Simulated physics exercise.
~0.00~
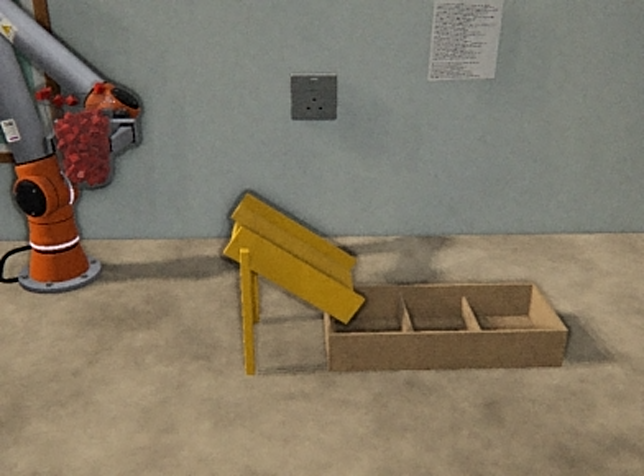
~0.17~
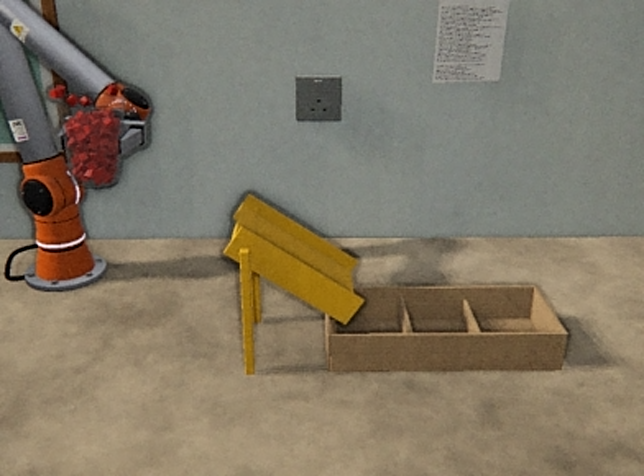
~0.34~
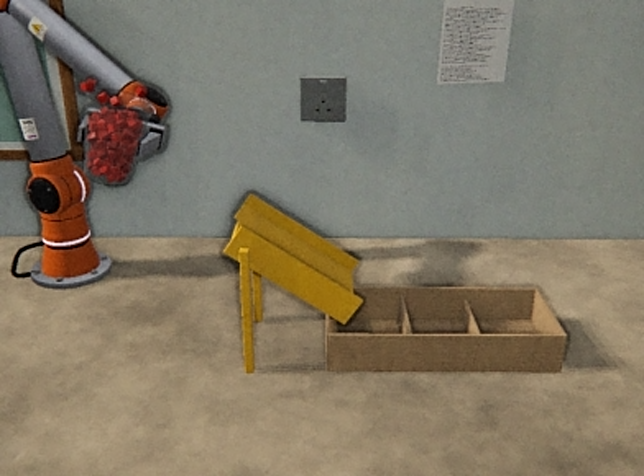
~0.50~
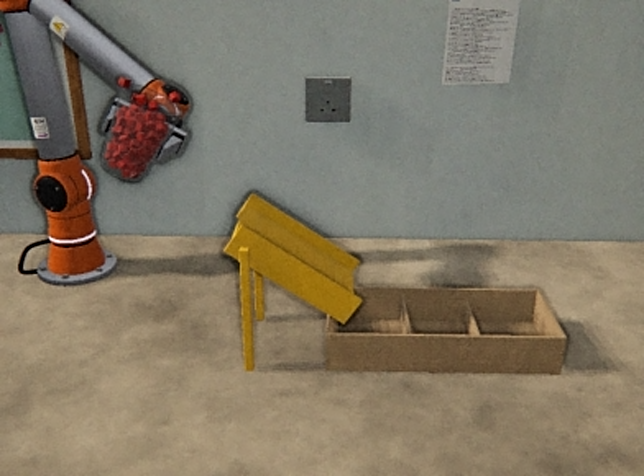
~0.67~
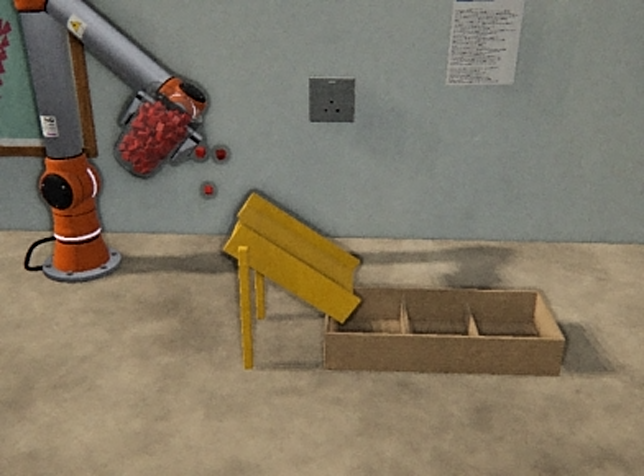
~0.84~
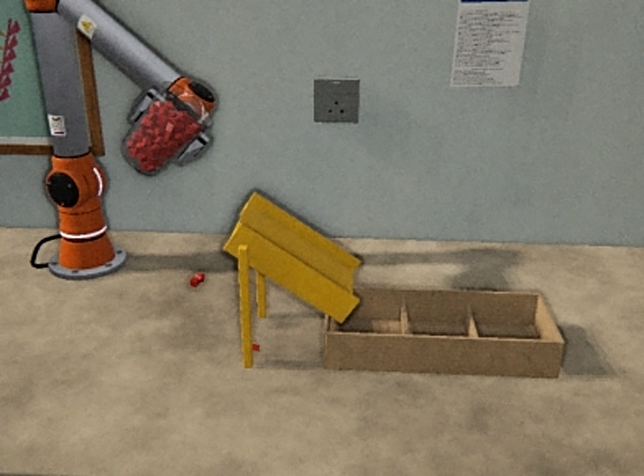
A robot arm moves a container of red pieces rightward, tilting it as a few drop out.
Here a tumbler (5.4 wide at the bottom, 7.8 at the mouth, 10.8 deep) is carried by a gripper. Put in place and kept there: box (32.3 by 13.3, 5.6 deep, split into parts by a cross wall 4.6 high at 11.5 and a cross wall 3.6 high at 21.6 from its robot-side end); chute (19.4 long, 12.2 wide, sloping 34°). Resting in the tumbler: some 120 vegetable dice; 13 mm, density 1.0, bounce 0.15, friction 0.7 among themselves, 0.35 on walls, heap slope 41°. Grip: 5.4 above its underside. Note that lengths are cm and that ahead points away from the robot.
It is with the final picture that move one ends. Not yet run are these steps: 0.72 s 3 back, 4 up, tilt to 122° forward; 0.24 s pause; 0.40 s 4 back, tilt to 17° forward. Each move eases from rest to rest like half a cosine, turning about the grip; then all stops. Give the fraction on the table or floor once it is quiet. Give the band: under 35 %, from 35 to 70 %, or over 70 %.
The share falls over 70 %.
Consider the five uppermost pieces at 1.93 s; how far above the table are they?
About 6 cm.
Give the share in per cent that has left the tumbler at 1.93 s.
About 100 in a hundred parts are out by then.
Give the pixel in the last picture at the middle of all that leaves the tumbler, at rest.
Near (249, 336).
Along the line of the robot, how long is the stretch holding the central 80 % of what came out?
Roughly 16 centimetres.
After 1.38 s, tilted 111° forward, highest piece 39 above the table; 120 in the tumbler, 3 on the table or floor, 2 on the chute or in flight.
After 1.93 s, tilted 98° forward, highest piece 7 above the table; 122 on the table or floor, 3 on the chute or in flight.
After 2.40 s, tilted 17° forward, highest piece 2 above the table; 125 on the table or floor.
After 3.45 s, tilted 17° forward, highest piece 2 above the table; 125 on the table or floor.
In the end, 125 on the table or floor. That is 100 % on the table or floor.
